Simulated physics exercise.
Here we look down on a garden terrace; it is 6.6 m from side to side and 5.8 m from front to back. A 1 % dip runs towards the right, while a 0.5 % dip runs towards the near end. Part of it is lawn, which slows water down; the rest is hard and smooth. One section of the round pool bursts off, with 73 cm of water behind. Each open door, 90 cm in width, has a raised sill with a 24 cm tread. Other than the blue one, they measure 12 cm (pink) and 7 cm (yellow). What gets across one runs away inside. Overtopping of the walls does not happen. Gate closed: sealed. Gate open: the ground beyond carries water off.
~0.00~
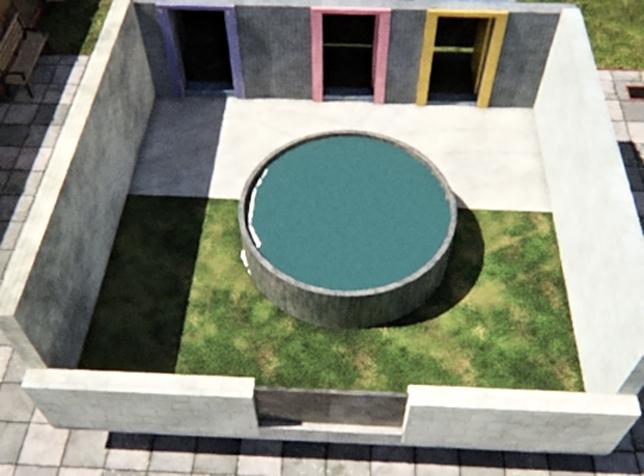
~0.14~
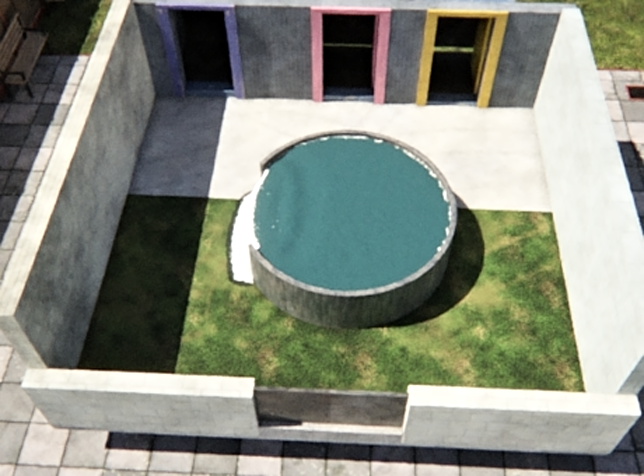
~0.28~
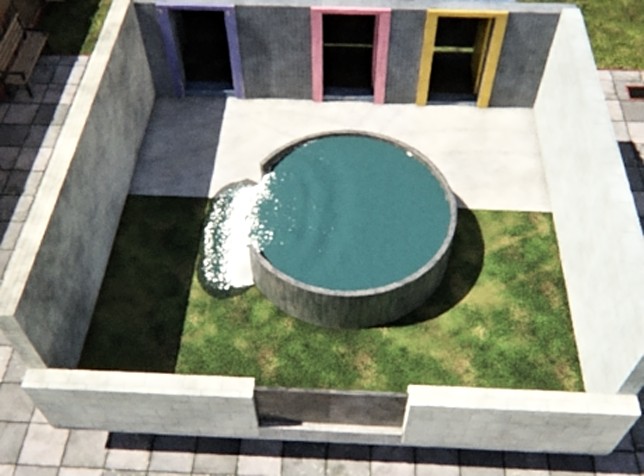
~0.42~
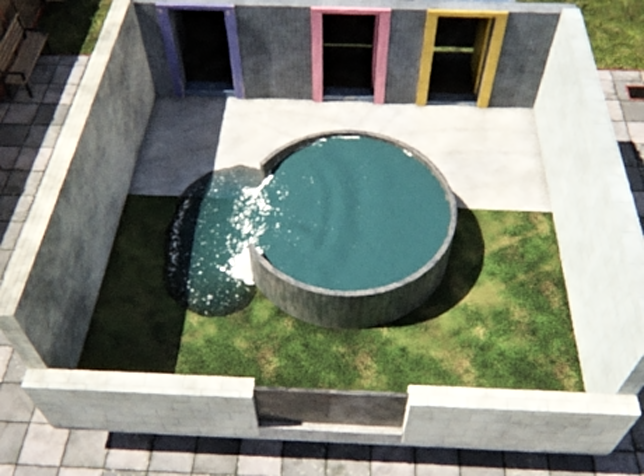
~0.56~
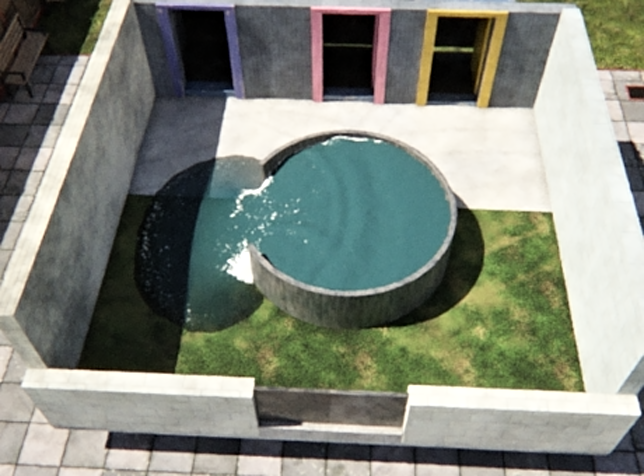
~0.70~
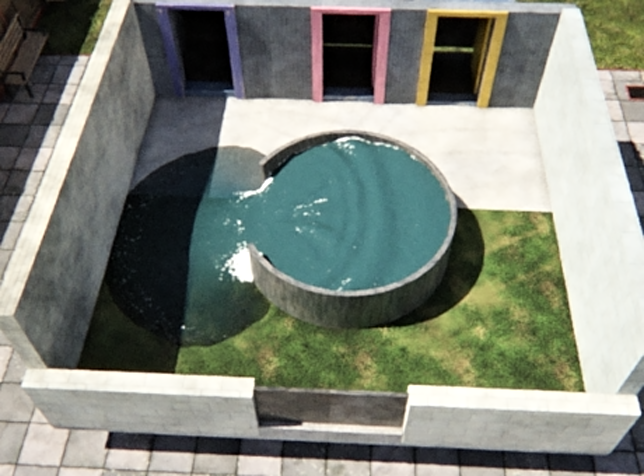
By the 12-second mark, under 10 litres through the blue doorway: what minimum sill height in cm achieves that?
A height of about 30 cm achieves it.
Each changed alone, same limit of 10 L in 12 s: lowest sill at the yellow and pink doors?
Roughly 14.0 cm for the yellow door and roughly 5.0 cm for the pink door.
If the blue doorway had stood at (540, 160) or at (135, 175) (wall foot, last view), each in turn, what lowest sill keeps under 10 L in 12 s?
About 18 and 29 cm.
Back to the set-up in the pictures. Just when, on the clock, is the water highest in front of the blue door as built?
I'd say near 3.2 seconds.
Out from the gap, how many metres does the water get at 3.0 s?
About 3.6 metres out.
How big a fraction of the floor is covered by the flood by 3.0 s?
I'd say near 45 percent is wet.
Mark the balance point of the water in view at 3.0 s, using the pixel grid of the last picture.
The water is centred near (259, 237).
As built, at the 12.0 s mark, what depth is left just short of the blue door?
The depth there is around 8.0 cm.
After 1.4 s water covers 30 % of the floor, deepest (44 cm) near (117, 232); it has not reached the blue door.
After 3.0 s water covers 45 % of the floor, deepest (39 cm) near (69, 399); 29 cm at the blue door, 59 litres in over its 13 cm sill.
After 12.0 s water covers 100 % of the floor, deepest (20 cm) near (562, 303); 8 cm at the blue door, 211 litres in over its 13 cm sill.
At the blue door as built, the water arrived by 1.7 s and peaked near 29 cm at 3.2 s.
With a sill of 24 cm, 38 litres would have come in within the 12 s; with 32.5 cm, 4 litres. So under 10 litres takes about 30 cm.
